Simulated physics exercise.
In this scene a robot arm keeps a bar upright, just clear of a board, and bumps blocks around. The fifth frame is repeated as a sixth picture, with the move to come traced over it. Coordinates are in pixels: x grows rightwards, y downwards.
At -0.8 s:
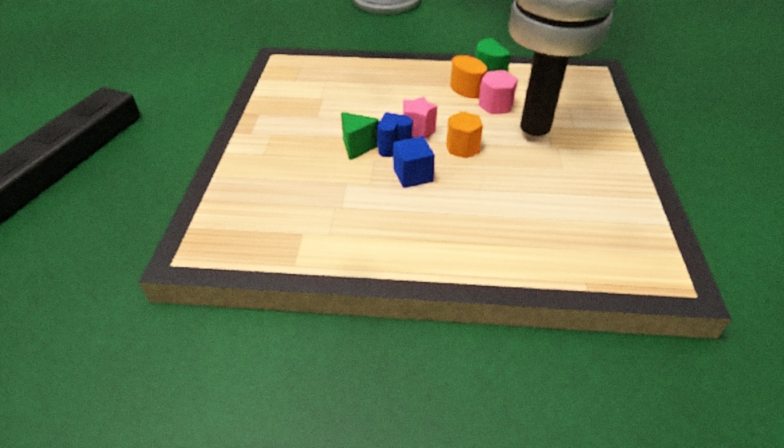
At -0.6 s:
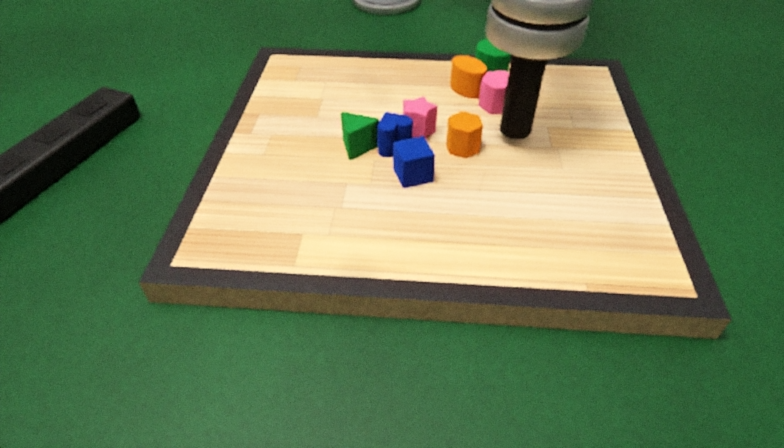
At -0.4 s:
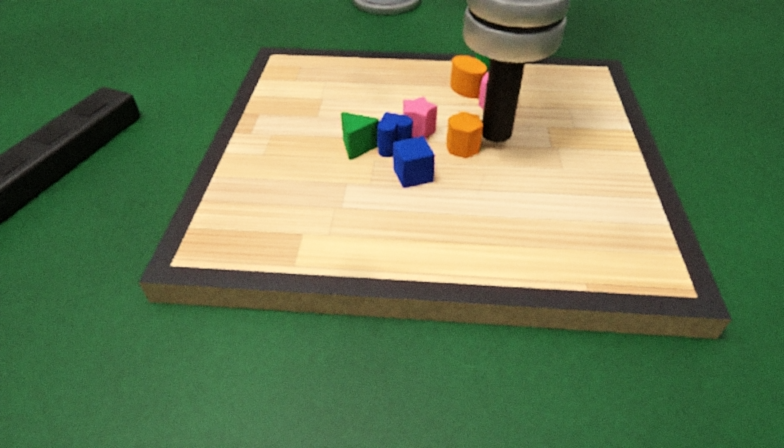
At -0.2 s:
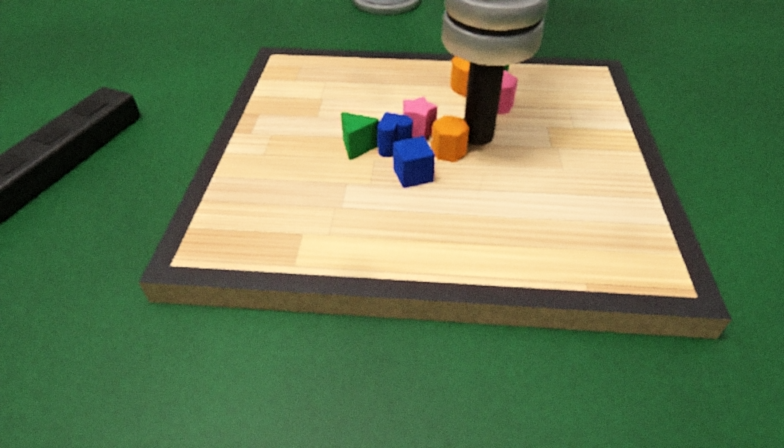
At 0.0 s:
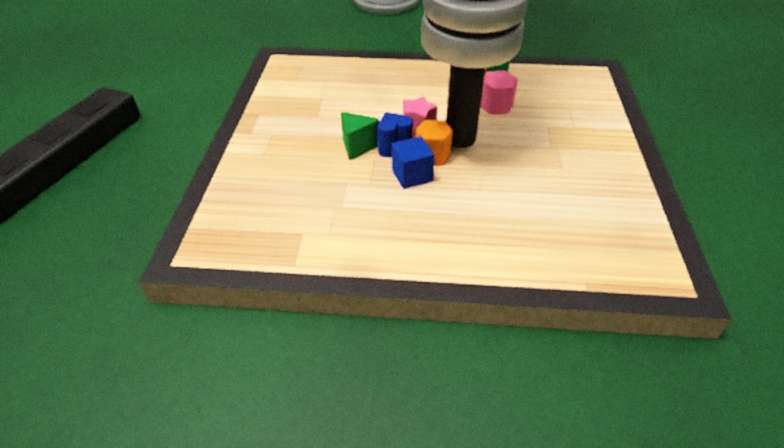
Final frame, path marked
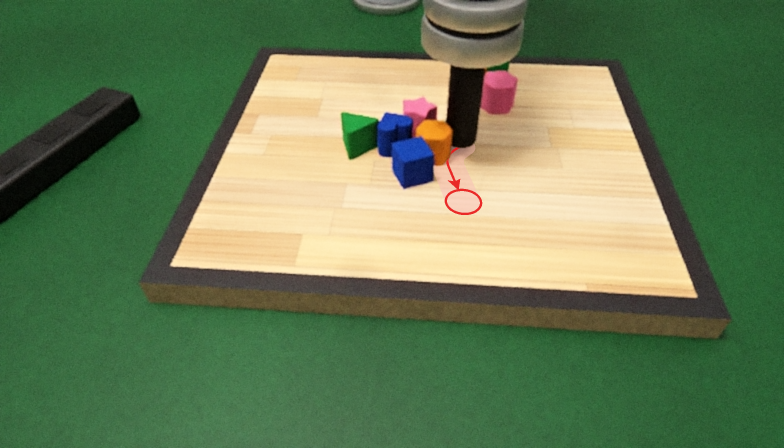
In the video, a black bar hanging from a metallic fitting moves left above a wooden board holding colourful blocks, meets the nearer orange hexagon, and pushes it left toward the blue blocks while the other blocks stay nearly still.
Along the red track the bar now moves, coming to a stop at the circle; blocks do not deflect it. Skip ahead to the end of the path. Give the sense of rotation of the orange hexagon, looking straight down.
Seen from above, clockwise.
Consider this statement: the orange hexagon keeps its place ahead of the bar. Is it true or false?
Answer: False.
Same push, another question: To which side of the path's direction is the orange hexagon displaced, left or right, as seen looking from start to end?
Moves right.
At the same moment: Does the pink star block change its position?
Final answer: No.
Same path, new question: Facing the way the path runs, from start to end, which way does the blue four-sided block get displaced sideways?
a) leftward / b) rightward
My pick is b.
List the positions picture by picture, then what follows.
In the first frame, bar's lower end (535, 127); blue four-sided block (414, 148); pink star block (419, 105); orange hexagon (466, 121).
In the second frame, bar (515, 130); blocks still.
In the third frame, bar (496, 133); blocks still.
In the fourth frame, bar (478, 136); orange hexagon (451, 125).
In the fifth frame, bar (460, 139); blue four-sided block (413, 148); pink star block (419, 105); orange hexagon (434, 129).
Drawn move, from (459, 147) via (447, 162) and (455, 181), ending at (463, 202).
One third of the way, bar (448, 154); blue four-sided block (401, 153), turned 40° anticlockwise; orange hexagon (416, 134), turned 25° clockwise.
Two thirds of the way, bar (456, 173); blue four-sided block (401, 152), turned 40° anticlockwise; orange hexagon (416, 134), turned 25° clockwise.
At the end, bar (464, 193); blue four-sided block (401, 152), turned 40° anticlockwise; pink star block still; orange hexagon (416, 134), turned 25° clockwise.
